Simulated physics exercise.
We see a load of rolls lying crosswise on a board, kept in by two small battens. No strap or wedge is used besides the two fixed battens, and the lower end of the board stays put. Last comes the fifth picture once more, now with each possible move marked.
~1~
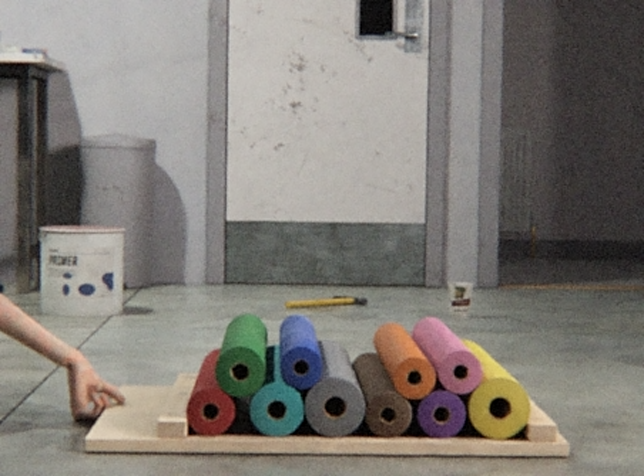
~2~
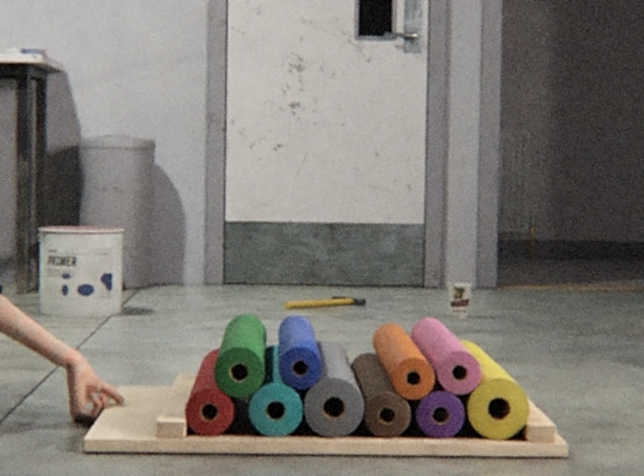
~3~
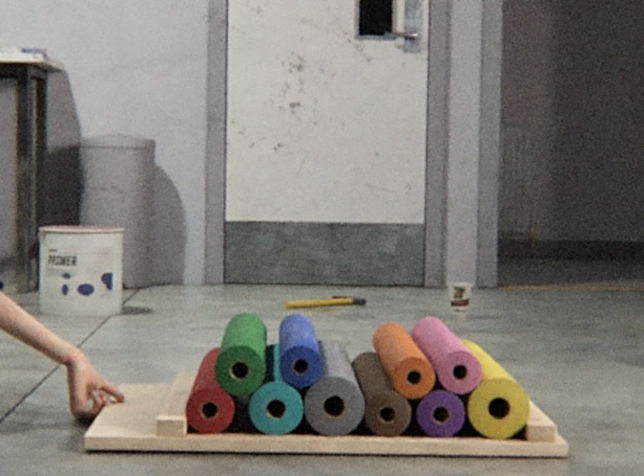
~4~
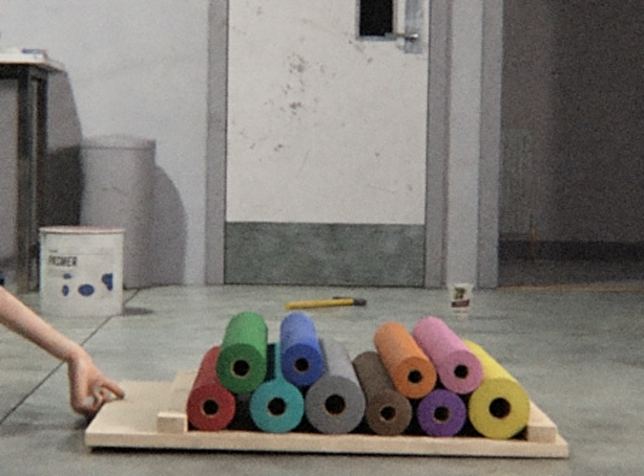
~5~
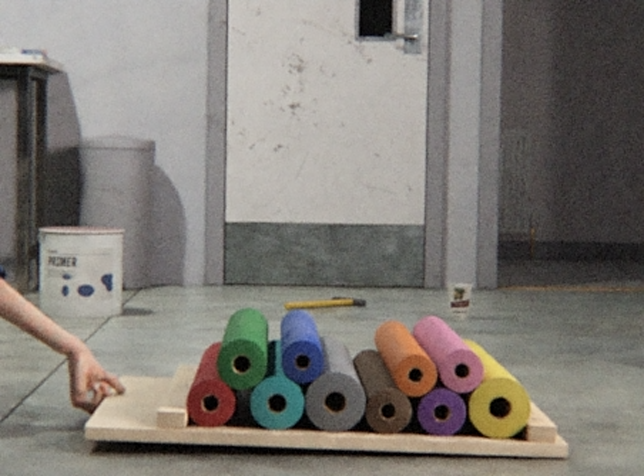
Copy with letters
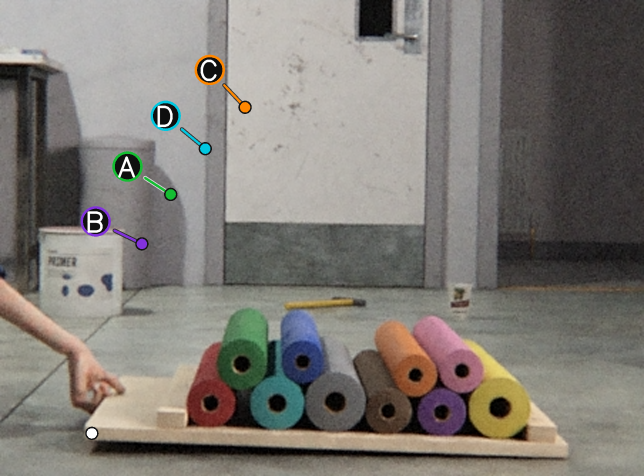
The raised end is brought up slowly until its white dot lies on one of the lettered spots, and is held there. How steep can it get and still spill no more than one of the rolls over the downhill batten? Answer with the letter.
The last mark within the limit is A.
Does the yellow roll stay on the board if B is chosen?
The yellow roll: Yes.
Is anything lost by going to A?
No, at A.
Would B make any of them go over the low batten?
No, at B.
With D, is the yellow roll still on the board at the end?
No.
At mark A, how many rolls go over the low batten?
At A the number is none.
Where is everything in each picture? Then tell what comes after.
In the first frame, brown roll (388, 415); purple roll (441, 414); yellow roll (500, 408).
In the second frame, yellow roll (499, 409); green roll (239, 372).
In the third frame, board (322, 409); red roll (209, 410); turquoise roll (276, 409); purple roll (441, 414).
In the fourth frame, board (323, 408); red roll (210, 407); turquoise roll (277, 407).
In the fifth frame, board (323, 405); red roll (211, 403); turquoise roll (277, 403).
On the marked copy, A at (171, 195); B at (142, 244); C at (245, 107); D at (205, 149); the white dot at (92, 433).
Taking A. A third of the way, board at 18°.
Two thirds of the way, board at 32°.
When it is over, board at 32°, none over the low batten.
As for the rest, B none over the low batten; C ten over the low batten; D six over the low batten.
